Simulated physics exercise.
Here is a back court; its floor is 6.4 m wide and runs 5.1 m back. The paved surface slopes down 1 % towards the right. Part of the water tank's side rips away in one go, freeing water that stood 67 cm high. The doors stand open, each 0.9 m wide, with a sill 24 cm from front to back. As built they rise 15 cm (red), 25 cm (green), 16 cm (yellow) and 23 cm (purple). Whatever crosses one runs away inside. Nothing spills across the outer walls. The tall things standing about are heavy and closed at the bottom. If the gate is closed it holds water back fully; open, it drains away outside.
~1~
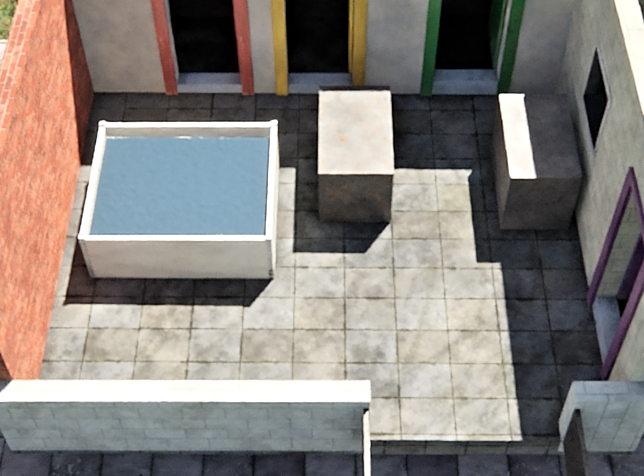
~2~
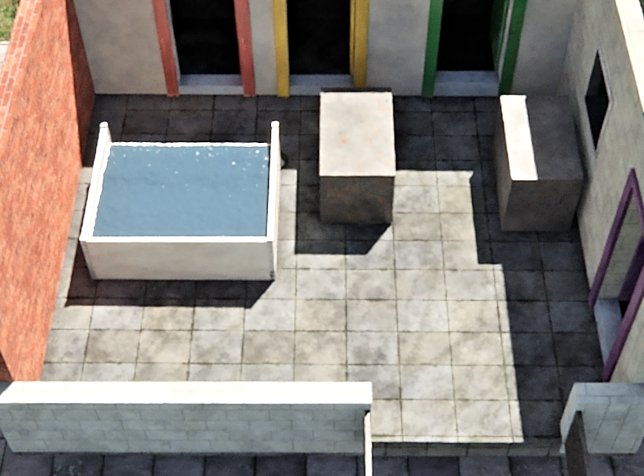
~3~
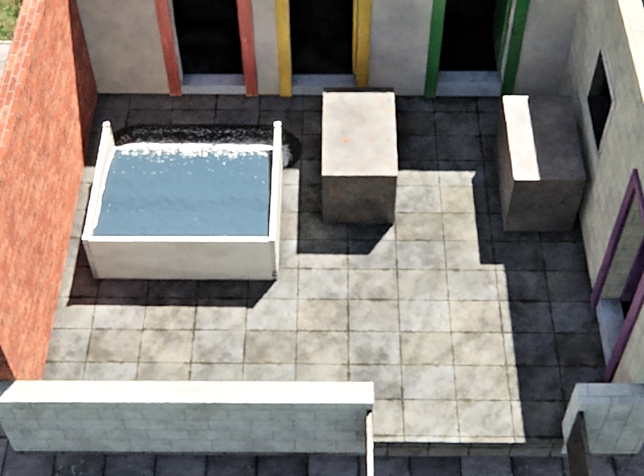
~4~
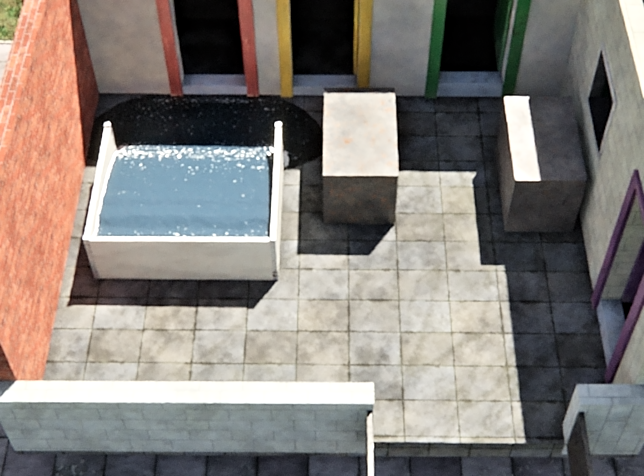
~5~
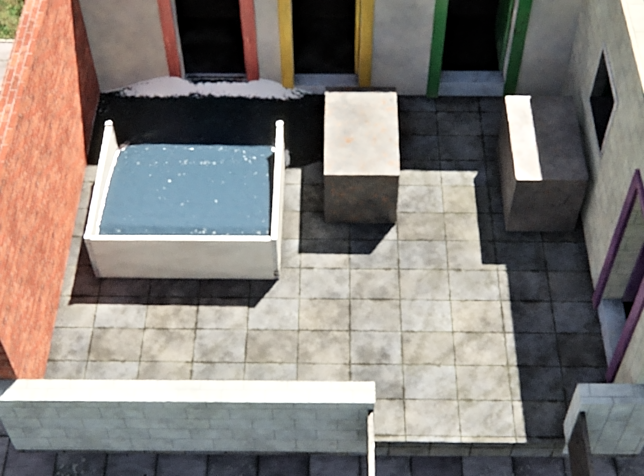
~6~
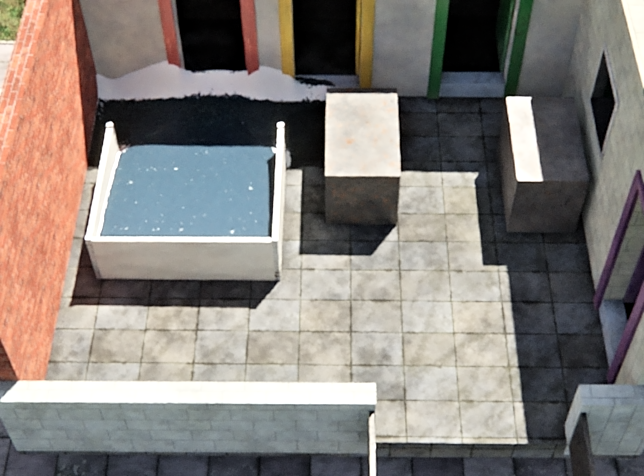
Water lies still in a pale rectangular tank in a sunlit paved court, until the tank's far side gives way and the water pours out behind it. A dark wet patch spreads across the paving towards the back wall and the red and yellow doorways, its pale foamy edge rising against the wall's base.
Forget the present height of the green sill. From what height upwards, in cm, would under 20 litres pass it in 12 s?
Close to 14 cm is just enough.
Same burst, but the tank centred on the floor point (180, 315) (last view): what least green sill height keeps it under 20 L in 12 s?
Then roughly 11.0 cm.
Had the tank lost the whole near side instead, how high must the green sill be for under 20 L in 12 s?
Some 9.0 cm.
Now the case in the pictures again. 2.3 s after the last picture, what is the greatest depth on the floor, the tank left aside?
Roughly 34 cm.
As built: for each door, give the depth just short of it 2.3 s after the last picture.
In cm: Red 23, green 12, yellow 16, purple 0.
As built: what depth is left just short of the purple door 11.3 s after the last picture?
Roughly 7.5 cm deep.
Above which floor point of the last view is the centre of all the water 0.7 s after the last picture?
Around (207, 167).
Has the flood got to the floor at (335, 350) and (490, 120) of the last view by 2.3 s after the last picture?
In turn: Not reached, under water.
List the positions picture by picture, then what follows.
In the first frame, still water, 67 cm deep, in the water tank at (183, 183); the green door at (471, 40) is dry.
In the second frame, the front is at a hidden place, 0.3 m from the gap on the far side; 0.4 m2 of floor is wet, 67 cm left at the back.
In the third frame, water pours out on the far side and has run 0.7 m, to a hidden place; about 12 cm deep outside, 67 cm at the back.
In the fourth frame, the gap is on the far side, the front 1.3 m out at (156, 99); the back of the water tank holds 62 cm.
In the fifth frame, the front is at (187, 81), 1.5 m from the gap on the far side; 4.1 m2 of floor is wet, 56 cm left at the back.
In the sixth frame, the gap is on the far side, the front 1.6 m out at a hidden place; the back of the water tank holds 57 cm; 1.7 m in a straight line remain to the green door at (479, 42).
Then, 0.7 s after the last picture water covers 20 % of the floor, deepest (48 cm) near (152, 105); 2 cm at the green door, 0 litres in over its 25 cm sill.
Then, 2.3 s after the last picture water covers 40 % of the floor, deepest (34 cm) near (555, 100); 12 cm at the green door, 0 litres in over its 25 cm sill.
Then, 11.3 s after the last picture water covers 95 % of the floor, deepest (11 cm) near (523, 147); 10 cm at the green door, 0 litres in over its 25 cm sill.
At the green door as built, the water peaked near 20 cm, 4.5 s after the last picture.
Run again over the same 12 s with other heights there, 30 litres in over 12.5 cm, 9 litres over 17 cm. The limit of 20 litres is kept from about 14 cm up.
